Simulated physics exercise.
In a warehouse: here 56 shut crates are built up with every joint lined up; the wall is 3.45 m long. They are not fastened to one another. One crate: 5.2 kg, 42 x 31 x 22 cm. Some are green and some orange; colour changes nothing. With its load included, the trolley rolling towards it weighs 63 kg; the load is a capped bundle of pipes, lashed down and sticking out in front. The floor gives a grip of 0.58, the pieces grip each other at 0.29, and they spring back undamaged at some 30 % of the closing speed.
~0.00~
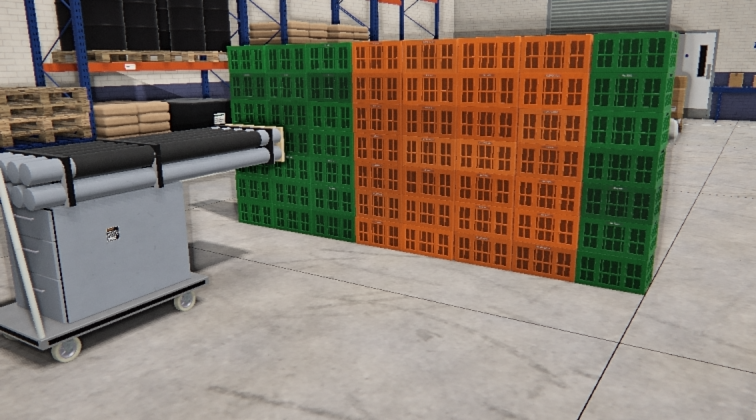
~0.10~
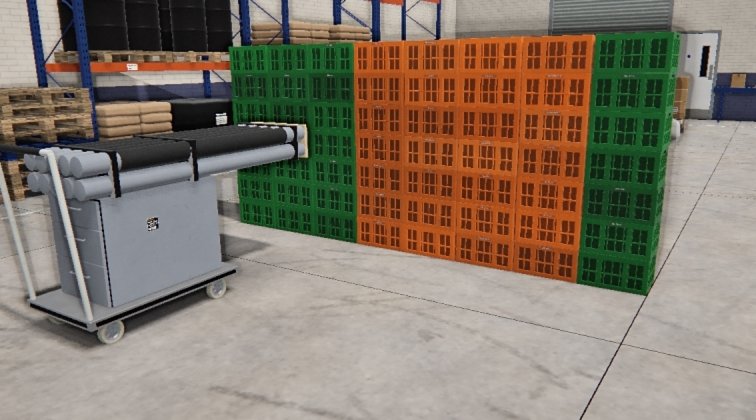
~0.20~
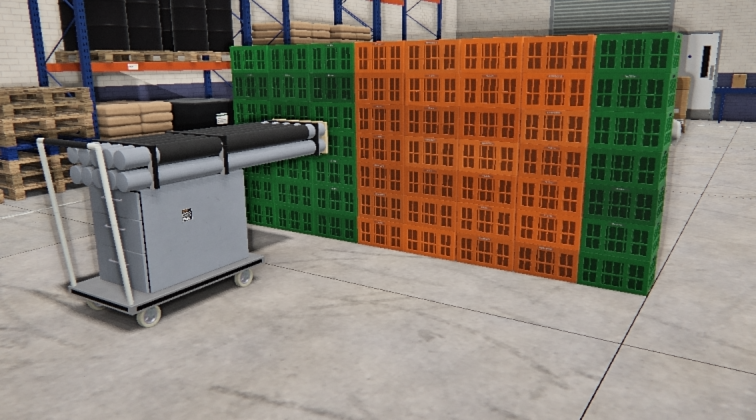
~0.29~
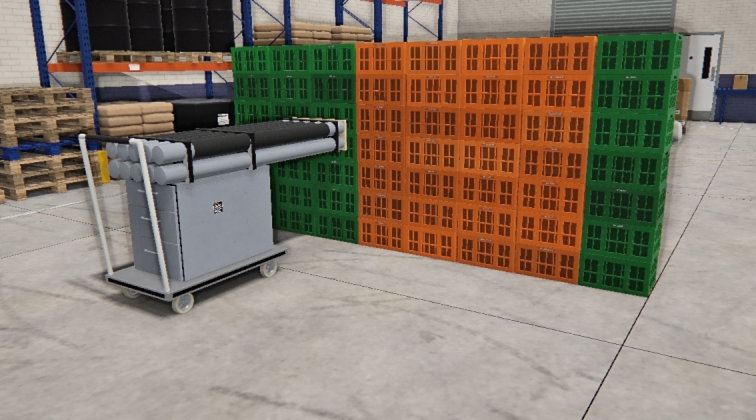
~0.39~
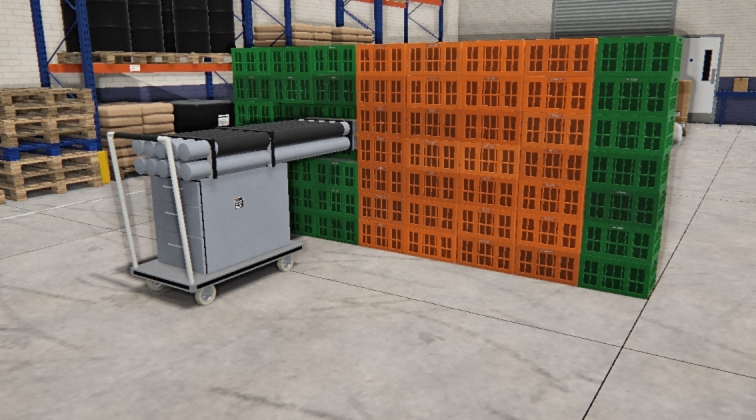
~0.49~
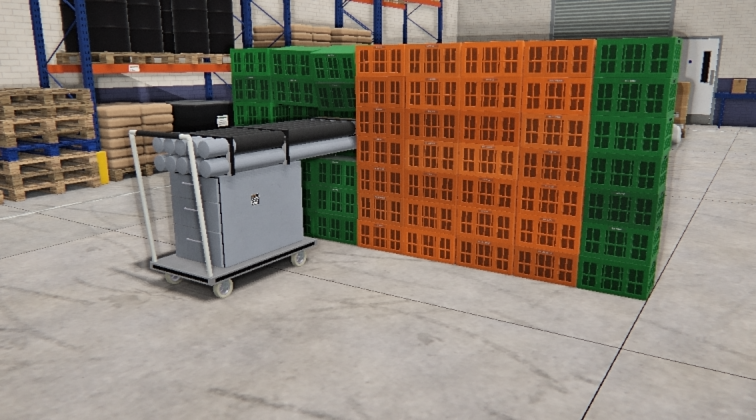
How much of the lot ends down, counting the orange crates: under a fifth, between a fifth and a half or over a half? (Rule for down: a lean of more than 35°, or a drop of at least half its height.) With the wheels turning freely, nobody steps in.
I'd bet on the under-a-fifth band.
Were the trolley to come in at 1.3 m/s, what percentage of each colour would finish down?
Result - green: 30%; orange: 0%.
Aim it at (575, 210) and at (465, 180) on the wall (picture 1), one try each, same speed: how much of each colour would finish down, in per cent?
First try then second: Green 20 and 0, orange 20 and 40 per cent.
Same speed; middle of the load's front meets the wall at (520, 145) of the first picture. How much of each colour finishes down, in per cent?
The green ones would be 0 per cent down and the orange ones 30 per cent.
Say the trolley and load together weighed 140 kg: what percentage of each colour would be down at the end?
You'd get green 30 and orange 0 percent.
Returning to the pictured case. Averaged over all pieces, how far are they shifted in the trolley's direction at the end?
Roughly 15 cm.
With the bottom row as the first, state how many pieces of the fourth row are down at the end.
The count is 2.
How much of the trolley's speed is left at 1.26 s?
0.0 m/s.
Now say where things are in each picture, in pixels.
In the first frame (places mark the middle of the side facing us), load (277, 139) 73 cm short of the wall; top orange crate (488, 55); top green crate (245, 59); nothing disturbed.
Load (301, 136) 50 cm short of the wall; top orange crate (489, 55), in the second frame.
Load (322, 132) 28 cm short of the wall; top orange crate (490, 56), in the third frame.
Load (342, 130) 50 mm short of the wall; top orange crate (491, 57), in the fourth frame.
Load (356, 129) 12 cm into the wall's line; top orange crate (492, 58); 4 disturbed, none down, in the fifth frame.
Load 27 cm into the wall's line; top orange crate (491, 59); top green crate (249, 62); steepest lean 13°, the crate at (337, 97); 9 disturbed, none down, in the sixth frame.
After 0.62 s, load 46 cm past the wall's line, still rolling; none of the 28 orange crates down (3 of 56 in all colours); top orange crate unmoved.
After 0.88 s, load 78 cm past the wall's line, still rolling; none of the 28 orange crates down (8 of 56 in all colours); top orange crate unmoved; top green crate shifted 30 mm.
After 1.26 s, load 84 cm past the wall's line, stopped; none of the 28 orange crates down (8 of 56 in all colours); top orange crate unmoved; top green crate shifted 7 cm.
At rest (3.2 s), load 83 cm past the wall's line, stopped; none of the 28 orange crates down (8 of 56 in all colours); top orange crate unmoved; top green crate shifted 7 cm. That is 0 per cent. As the last picture would show them, middles, top orange crate near (500, 60), top green crate near (256, 62).
